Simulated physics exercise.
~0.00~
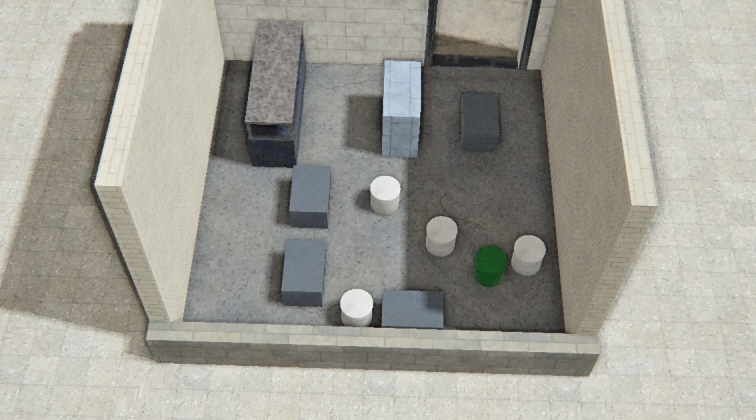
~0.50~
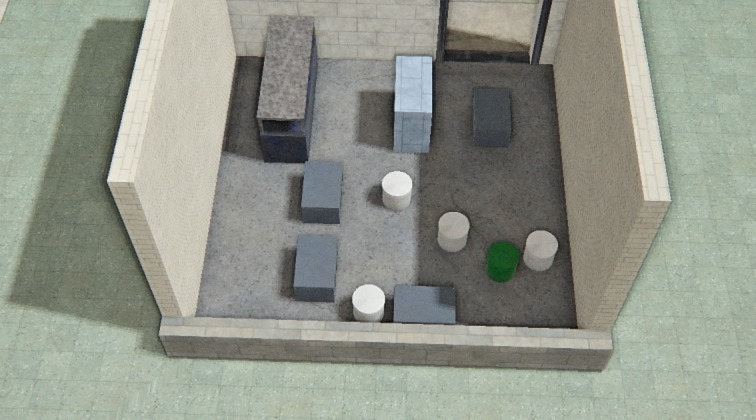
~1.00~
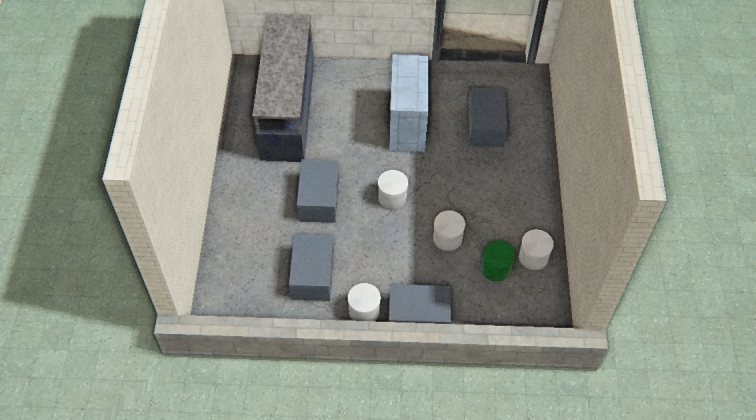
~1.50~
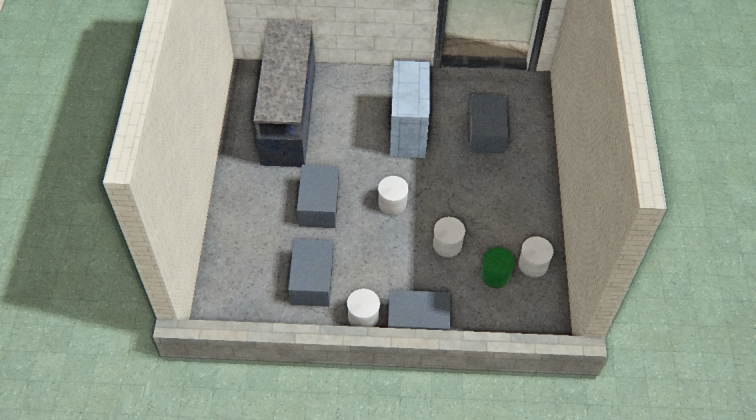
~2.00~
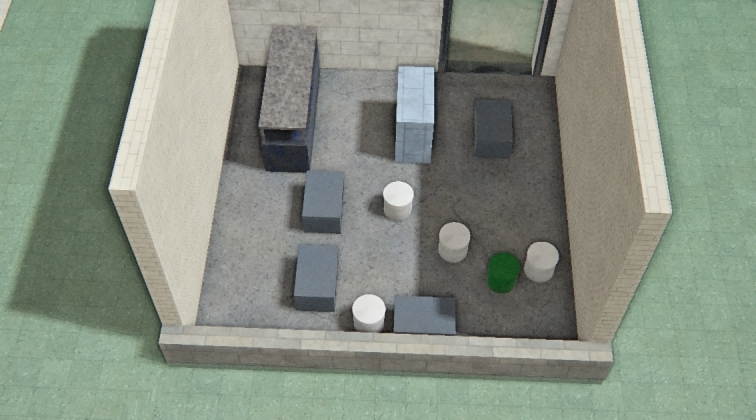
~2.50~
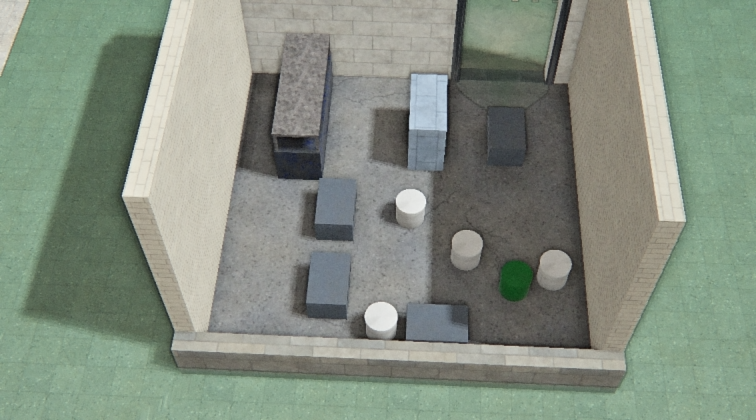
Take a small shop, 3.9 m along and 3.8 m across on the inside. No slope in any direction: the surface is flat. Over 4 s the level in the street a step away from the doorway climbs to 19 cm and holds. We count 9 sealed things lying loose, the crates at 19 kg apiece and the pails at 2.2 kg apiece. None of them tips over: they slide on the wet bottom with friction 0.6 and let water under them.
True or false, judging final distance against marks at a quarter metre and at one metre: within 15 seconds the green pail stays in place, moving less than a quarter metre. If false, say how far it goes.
False, over one metre.
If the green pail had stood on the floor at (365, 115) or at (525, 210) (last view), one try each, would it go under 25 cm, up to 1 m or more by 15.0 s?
Run 1 - short shift; run 2 - well off.
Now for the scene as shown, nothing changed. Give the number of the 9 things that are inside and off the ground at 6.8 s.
The count is 3.
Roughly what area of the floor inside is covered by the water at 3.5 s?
1.5 m2.
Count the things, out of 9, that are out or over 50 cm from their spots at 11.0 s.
By that time the total stands at 8.
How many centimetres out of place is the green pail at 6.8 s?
I'd guess some 60 cm by then.
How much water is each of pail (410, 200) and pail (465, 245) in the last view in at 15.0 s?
Roughly 8 and 7 cm.
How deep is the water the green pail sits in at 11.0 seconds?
About 11 cm.
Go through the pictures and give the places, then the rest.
In the first picture, the green pail at (492, 260) rests on the ground; 0.0 m2 under water; 0 of 9 have shifted.
In the second picture, the green pail at (504, 255) rests on the ground; 0.0 m2 under water; 0 of 9 have shifted.
In the third picture, the green pail at (499, 254), on the bottom; water covers 0.0 m2; 0 of 9 have shifted.
In the fourth picture, the green pail at (499, 261), on the bottom; water covers 0.0 m2; 0 of 9 have shifted.
In the fifth picture, the green pail at (504, 266), on the bottom; 0.0 m2 under water; 0 of 9 have shifted.
In the sixth picture, the green pail at (517, 274), on the bottom; 0.4 m2 under water; 0 of 9 have shifted.
After 3.5 s the green pail is near (517, 274), 0.0 m from its start, aground; 0 afloat.
After 6.8 s the green pail is near (504, 322), 0.6 m from its start, afloat; 3 afloat.
After 11.0 s the green pail is near (433, 283), 0.9 m from its start, afloat; 7 afloat.
After 15.0 s the green pail is near (292, 253), 2.3 m from its start, afloat; 9 afloat.
